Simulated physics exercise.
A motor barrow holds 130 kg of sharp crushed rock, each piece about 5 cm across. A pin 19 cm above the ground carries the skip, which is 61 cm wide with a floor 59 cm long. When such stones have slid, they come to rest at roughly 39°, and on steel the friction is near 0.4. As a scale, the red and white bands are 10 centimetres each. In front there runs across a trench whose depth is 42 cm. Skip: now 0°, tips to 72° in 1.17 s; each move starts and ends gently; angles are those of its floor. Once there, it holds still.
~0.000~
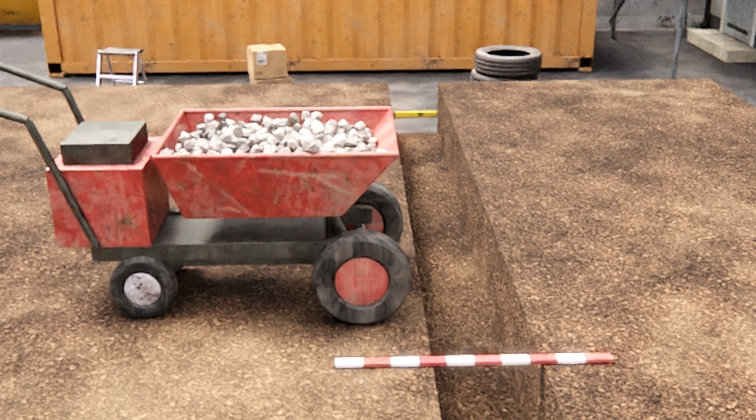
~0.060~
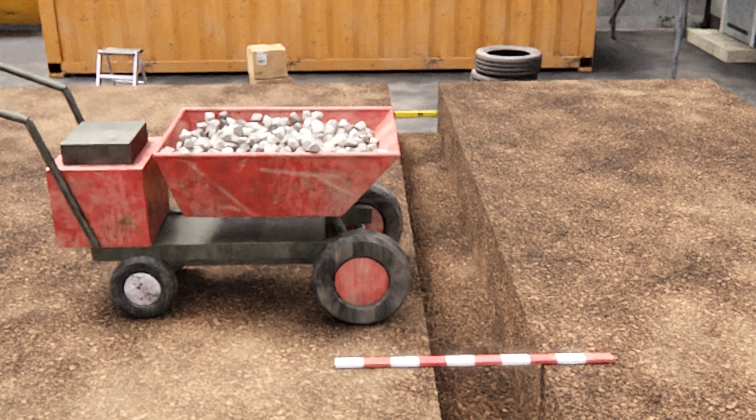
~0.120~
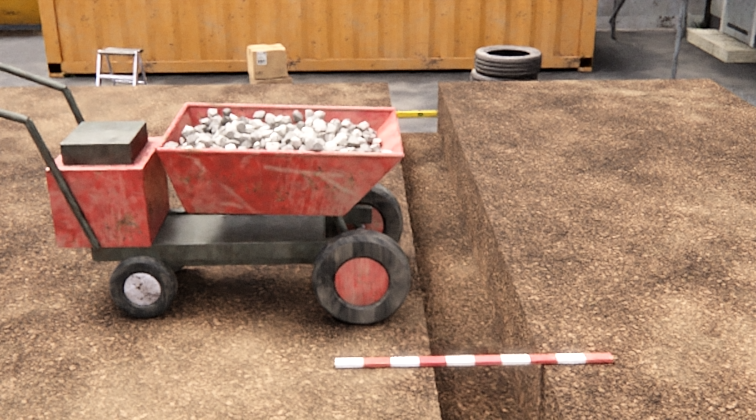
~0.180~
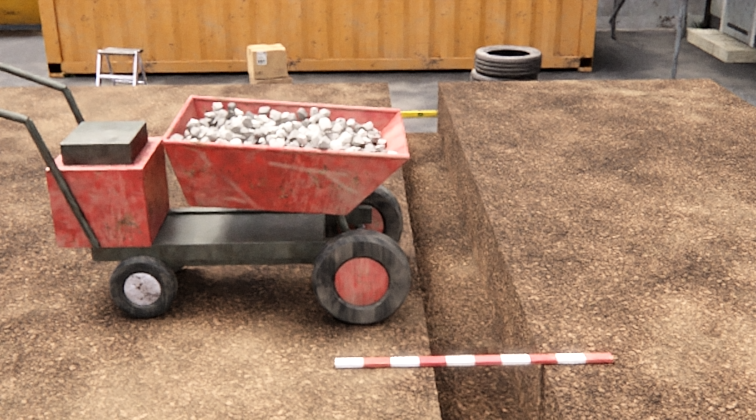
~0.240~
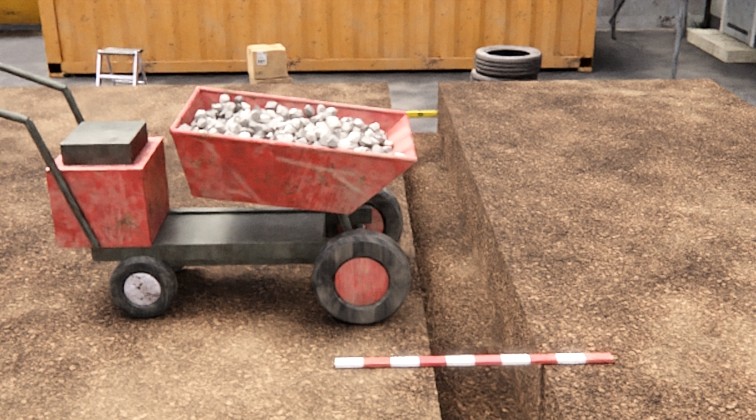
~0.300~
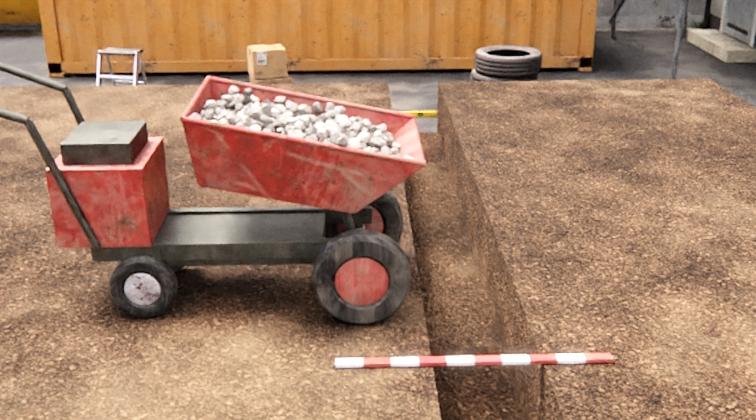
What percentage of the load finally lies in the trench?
About 51 per cent.
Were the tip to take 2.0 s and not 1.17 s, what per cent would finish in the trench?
60 per cent.
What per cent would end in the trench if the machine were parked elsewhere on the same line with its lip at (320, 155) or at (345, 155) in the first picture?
Roughly 100 in a hundred, then 90 in a hundred.
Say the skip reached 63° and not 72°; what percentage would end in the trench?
It would be near 35 per cent.
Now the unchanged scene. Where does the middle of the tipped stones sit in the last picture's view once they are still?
Near (507, 334).
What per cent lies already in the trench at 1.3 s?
About 10%.
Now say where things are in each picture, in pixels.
The skip is at 0°, its lip at (398, 154); the top of the load is at (283, 127), in the first frame.
Lip at (399, 155), floor tilted 1°, highest stones at (284, 127); the stones move at 0.1 m/s on average, in the second frame.
Lip at (403, 156), floor tilted 2°, highest stones at (261, 124); the stones move at 0.3 m/s on average, in the third frame.
Lip at (409, 158), floor tilted 5°, highest stones at (251, 118); the stones move at 0.5 m/s on average, in the fourth frame.
The skip is at 8°, its lip at (416, 160); the top of the load is at (233, 110); the stones move at 0.6 m/s on average, in the fifth frame.
Lip at (425, 164), floor tilted 12°, highest stones at (235, 102); the stones move at 0.7 m/s on average, in the sixth frame.
After 0.9 s the floor is at 61°; 100 % in the skip; the foremost stones are at (490, 207).
After 1.3 s the floor is at 72°; 65 % in the skip, 8 % in the trench, 27 % past the trench; the foremost stones are at (598, 292).
After 1.6 s the floor is at 72°; 30 % in the skip, 19 % in the trench, 52 % past the trench; the foremost stones are at (706, 288).
After 3.6 s the floor is at 72°; 0 % in the skip, 51 % in the trench, 49 % past the trench; the foremost stones are at (744, 290).
